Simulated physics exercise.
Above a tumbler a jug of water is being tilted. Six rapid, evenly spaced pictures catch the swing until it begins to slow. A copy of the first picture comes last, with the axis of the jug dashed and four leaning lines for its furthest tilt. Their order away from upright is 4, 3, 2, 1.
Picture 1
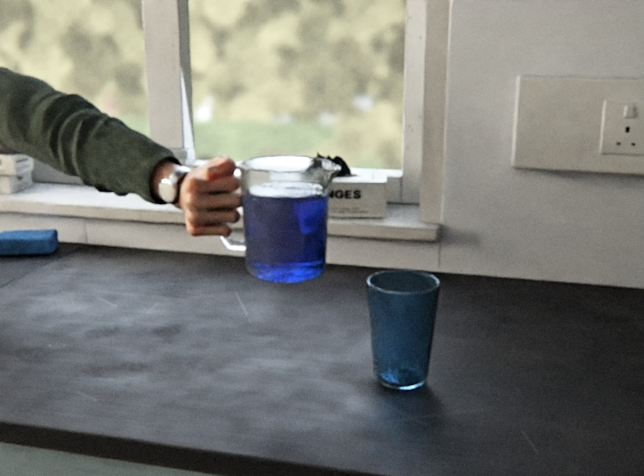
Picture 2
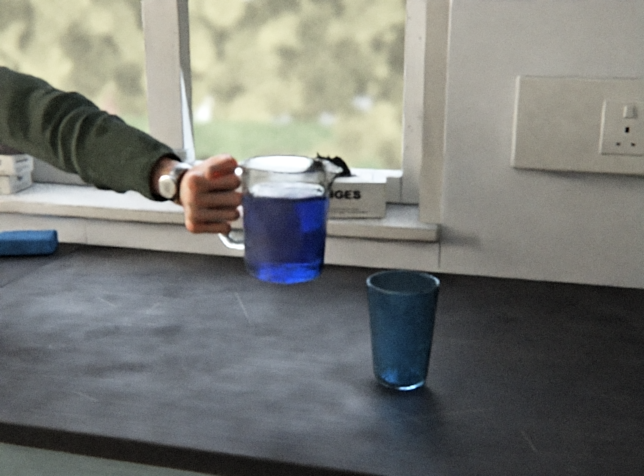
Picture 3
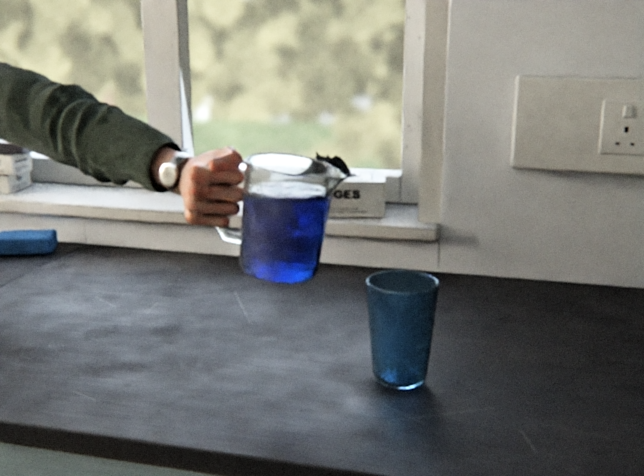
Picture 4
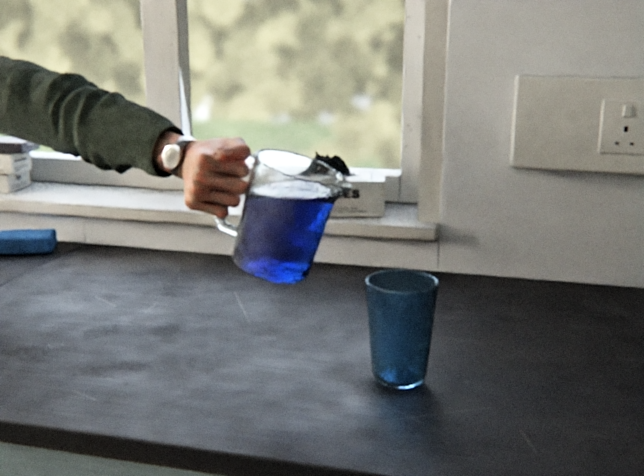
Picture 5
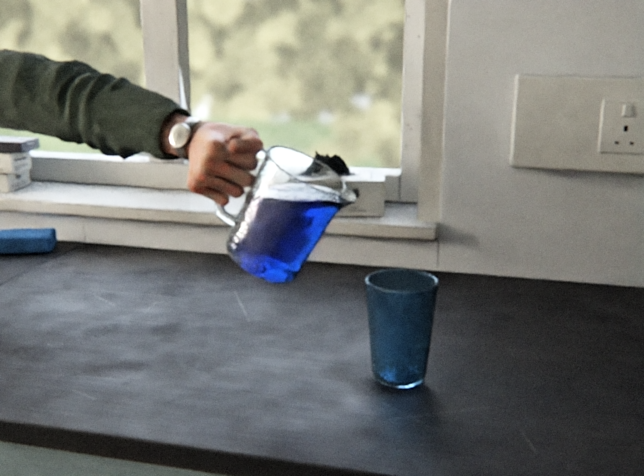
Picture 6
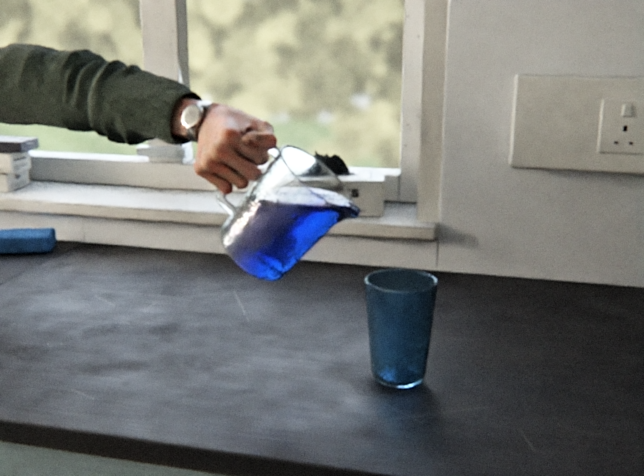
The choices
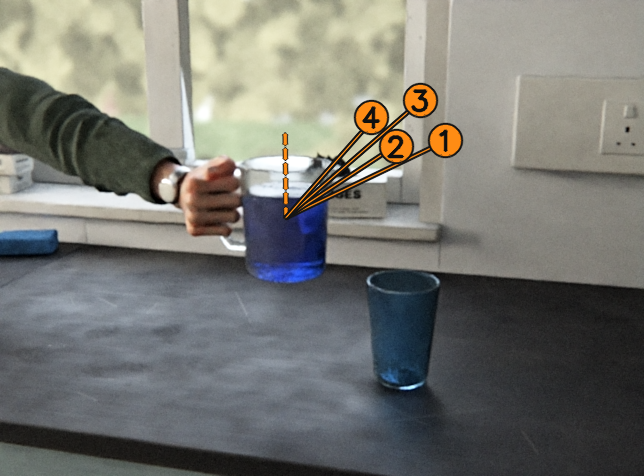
A hand tilting a glass jug of bright blue liquid steadily rightward above a dark worktop, near a blue tumbler.
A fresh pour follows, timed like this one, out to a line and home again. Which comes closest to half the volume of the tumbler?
Choose 1.
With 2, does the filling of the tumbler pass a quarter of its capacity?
Yes.
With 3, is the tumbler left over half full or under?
Under half.
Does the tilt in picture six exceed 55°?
No.
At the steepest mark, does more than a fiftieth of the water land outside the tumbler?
No, it does not.
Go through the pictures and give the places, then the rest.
Upright, lip at (338, 169); rim of the tumbler round (403, 281); nothing has left yet, in the first frame.
Tipped about 2°, lip at (340, 171); nothing has left yet, in the second frame.
Tipped about 8°, lip at (344, 177); nothing has left yet, in the third frame.
Tipped about 17°, lip at (350, 187); nothing has left yet, in the fourth frame.
Tipped about 28°, lip at (355, 200); nothing has left yet, in the fifth frame.
Tipped about 40°, lip at (357, 215); water is over the lip, down to (357, 215), in the sixth frame.
On the marked copy, 1 at (430, 148); 2 at (381, 155); 3 at (407, 112); 4 at (361, 131).
For mark 1, the tumbler ends with about 50 % of what it can hold.
For mark 2, the tumbler ends with about 34 % of what it can hold.
For mark 3, the tumbler ends with about 21 % of what it can hold.
For mark 4, the tumbler ends with about 11 % of what it can hold.
